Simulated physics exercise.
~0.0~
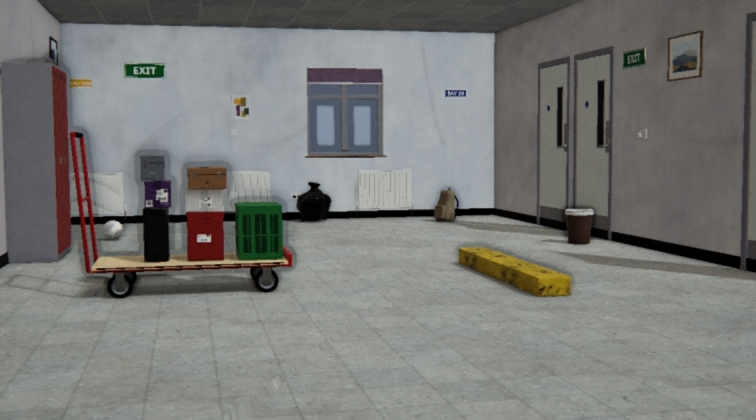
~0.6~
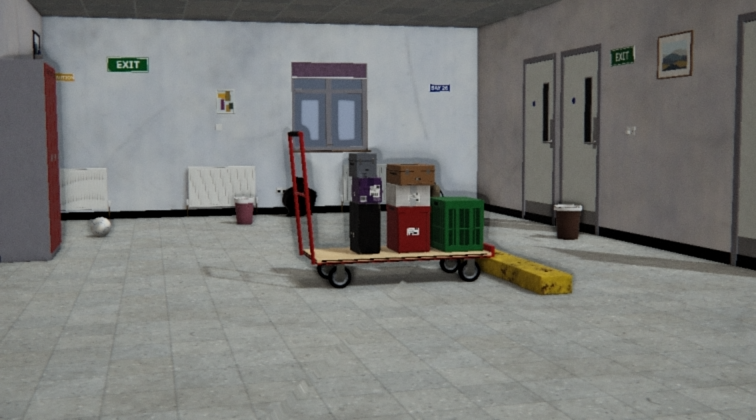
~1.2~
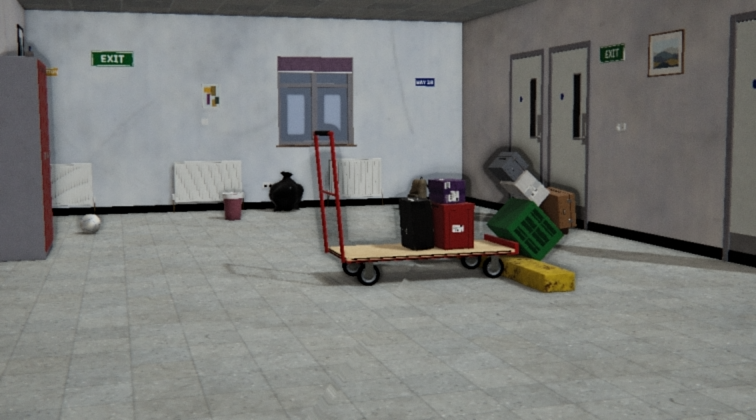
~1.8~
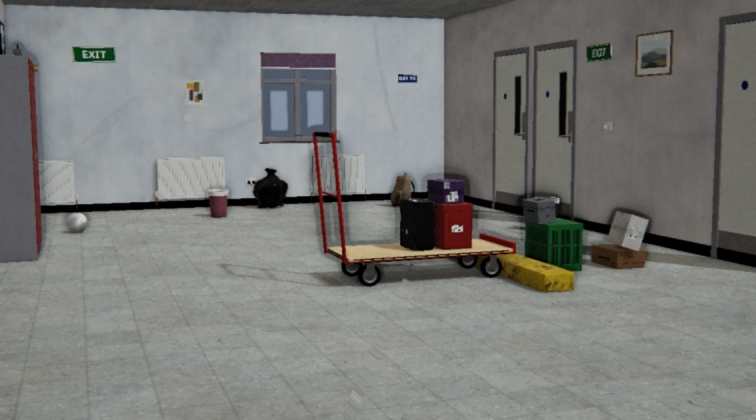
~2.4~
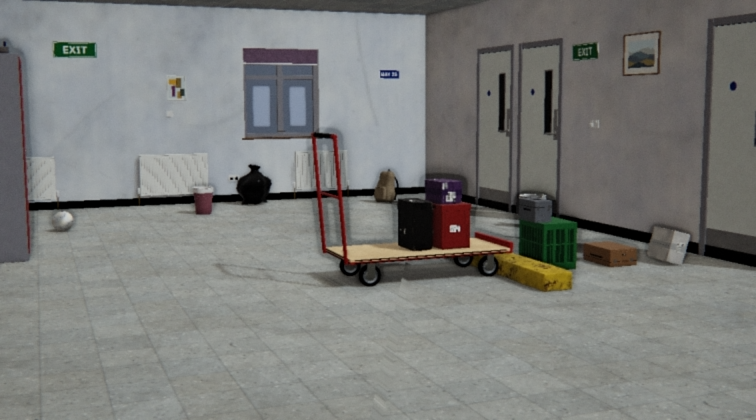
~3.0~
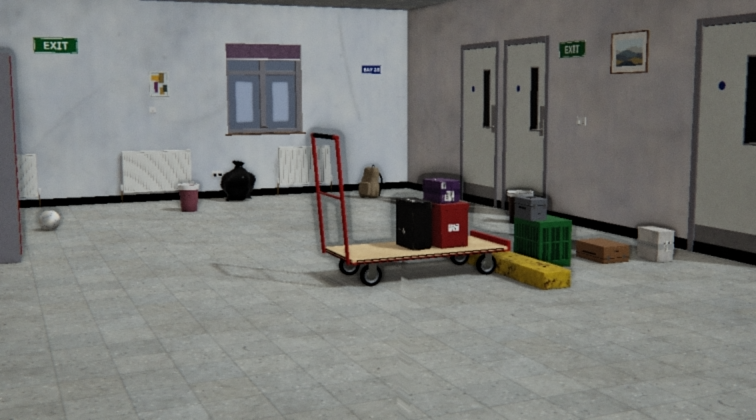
Loaded trolley rolling right into a yellow kerb and stopping, four items tumbling off the front while three boxes stay aboard.
